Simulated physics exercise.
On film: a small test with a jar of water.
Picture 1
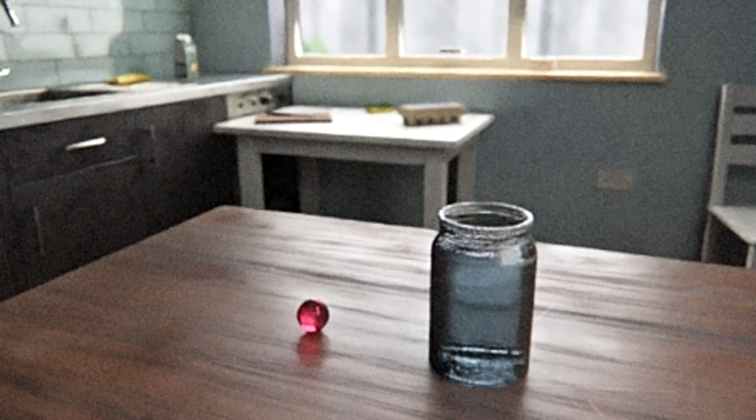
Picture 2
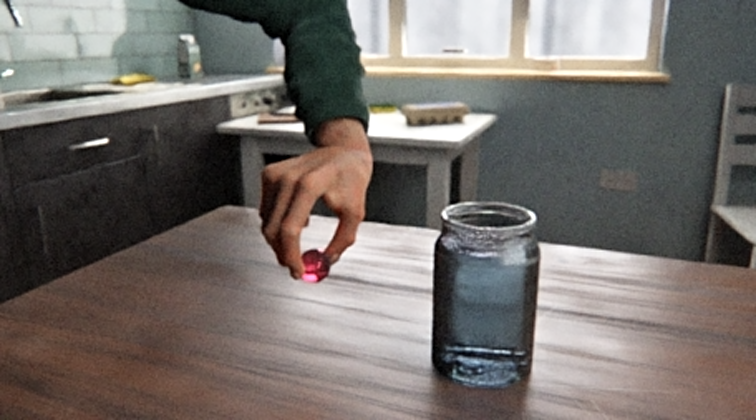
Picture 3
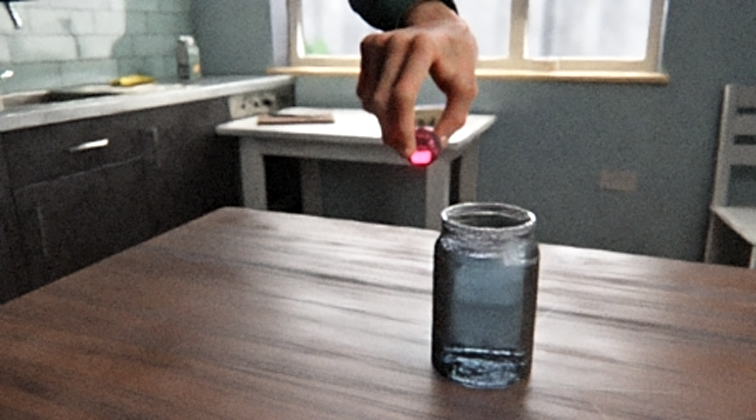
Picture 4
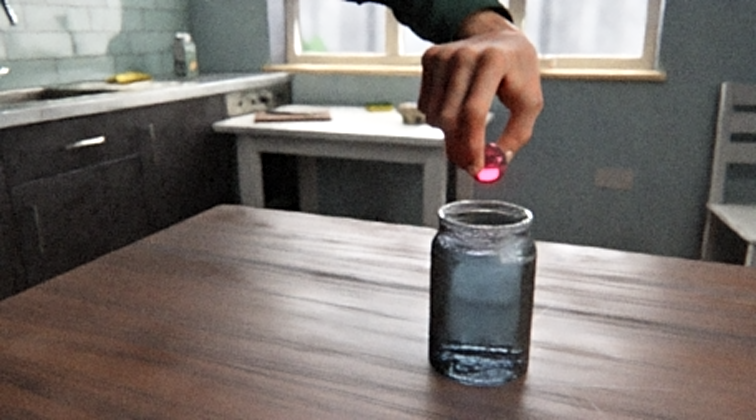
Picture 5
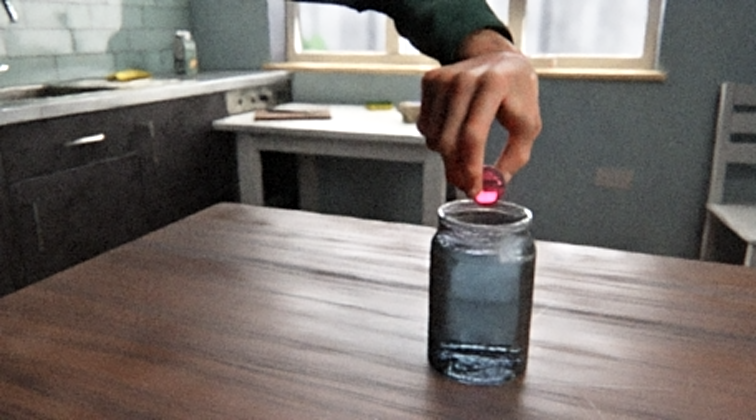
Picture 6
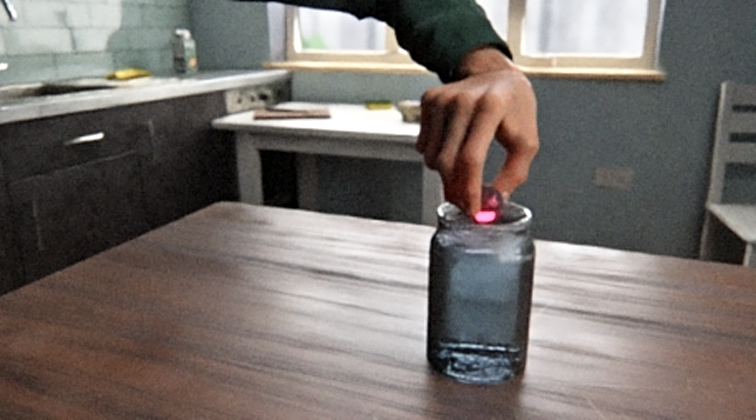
At the start, a small red glass marble lies on a wooden table to the left of a jar of water. A hand in a dark green sleeve picks it up, lifts it and carries it right until it is above the jar, then lowers it into the jar's open mouth, still gripped in the fingers.
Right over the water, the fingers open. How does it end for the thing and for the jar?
Well, it heads down, and as for the jar, it copes fine.
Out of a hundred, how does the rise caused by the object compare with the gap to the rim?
That works out to about 20 in a hundred.
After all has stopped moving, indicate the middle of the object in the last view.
(477, 334), give or take.
A moment on, the glass marble enters the water; the jar is about three quarters full.
Further on, the glass marble goes on down; the jar is nearly full.
When it is over, the glass marble rests at the bottom; the jar is nearly full; none went over.
